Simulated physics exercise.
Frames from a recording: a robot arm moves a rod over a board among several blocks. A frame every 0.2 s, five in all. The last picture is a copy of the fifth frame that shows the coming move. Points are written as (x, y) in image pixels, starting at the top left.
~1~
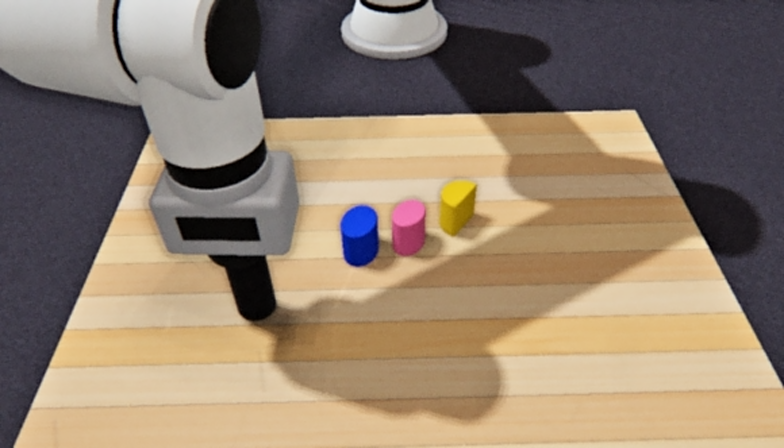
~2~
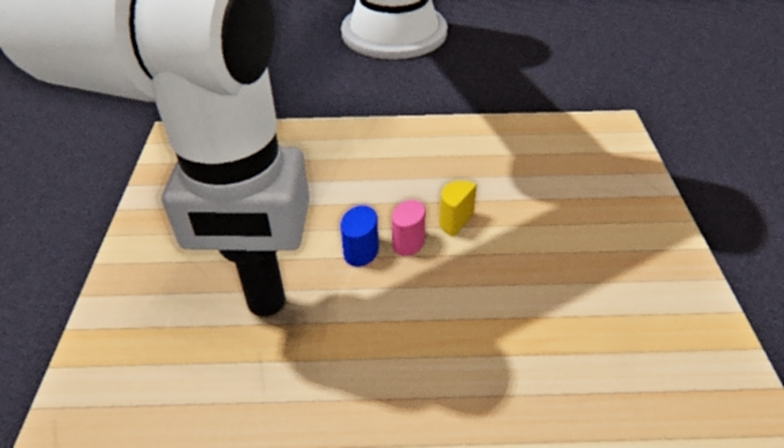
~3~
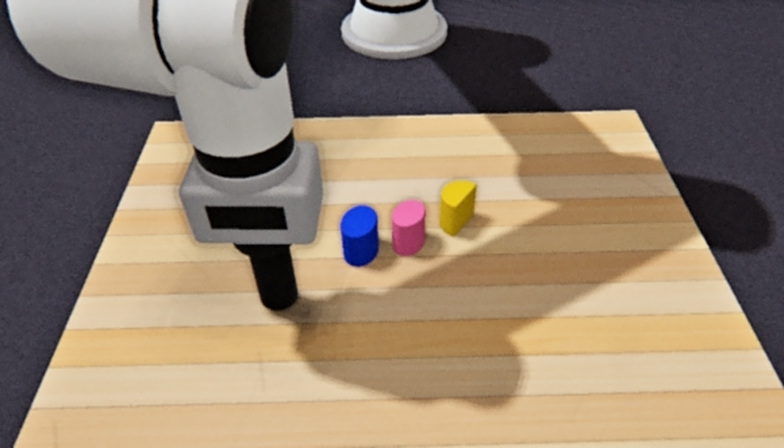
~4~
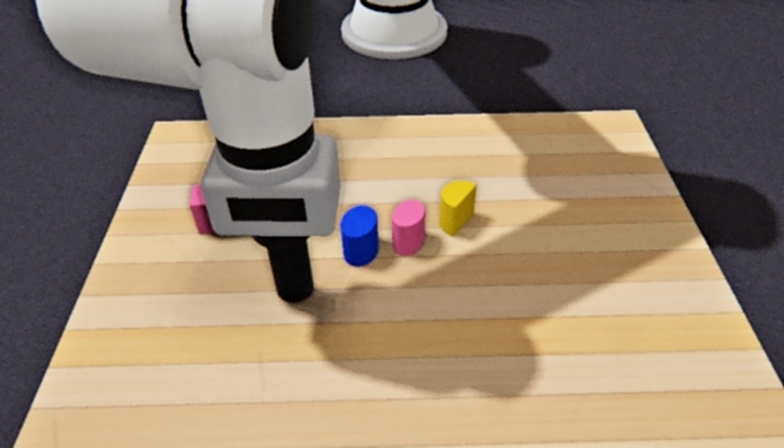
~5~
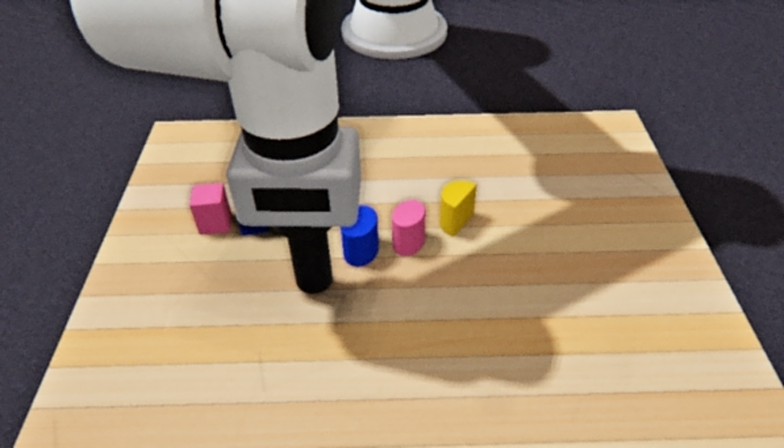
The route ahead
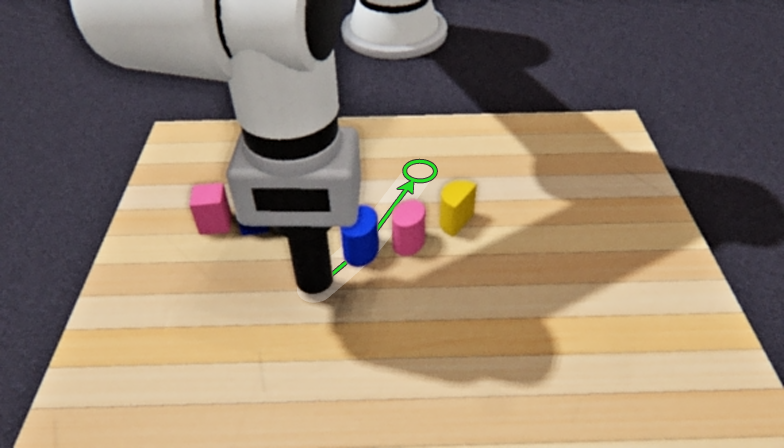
A robot arm slowly moved its black rod rightward and slightly away across a striped wooden board, nearing the blue block beside the pink and yellow ones, while a pink block came into view behind it.
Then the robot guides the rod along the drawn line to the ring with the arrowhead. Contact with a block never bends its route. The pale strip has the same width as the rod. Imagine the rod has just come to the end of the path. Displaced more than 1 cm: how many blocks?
My forecast: 1.
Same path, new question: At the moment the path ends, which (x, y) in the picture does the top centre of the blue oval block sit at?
Around (458, 141).
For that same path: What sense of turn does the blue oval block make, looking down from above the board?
From above, it turns clockwise.
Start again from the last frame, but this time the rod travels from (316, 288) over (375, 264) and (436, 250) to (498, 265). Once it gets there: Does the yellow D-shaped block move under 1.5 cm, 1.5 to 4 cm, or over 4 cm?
The yellow D-shaped block moves 1.5-4 cm.
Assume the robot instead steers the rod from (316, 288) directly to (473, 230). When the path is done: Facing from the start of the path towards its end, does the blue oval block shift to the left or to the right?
The blue oval block is shifted sideways to the left, facing along the path from start to end.
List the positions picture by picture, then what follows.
Lower end of the rod at (257, 306), tops of blocks, blue oval block at (359, 220), pink oval block at (409, 212), yellow D-shaped block at (457, 191), in the first picture.
Rod at (267, 302), blocks as before, in the second picture.
Rod at (279, 296), blocks as before, in the third picture.
Rod at (295, 289), blocks as before, in the fourth picture.
Rod at (314, 280), blue oval block at (359, 220), pink oval block at (409, 212), yellow D-shaped block at (457, 191), in the fifth picture.
The drawn path runs from (316, 288) through (362, 247) and (393, 207) to (420, 171).
The first path, step by step. One third of the way, rod at (362, 239); blue oval block at (386, 195).
Two thirds of the way, rod at (394, 198); blue oval block at (423, 161), turned 20° clockwise; pink oval block at (412, 211).
At the end, rod at (420, 163); blue oval block at (458, 141), turned 90° clockwise; pink oval block at (412, 211); yellow D-shaped block not moved.
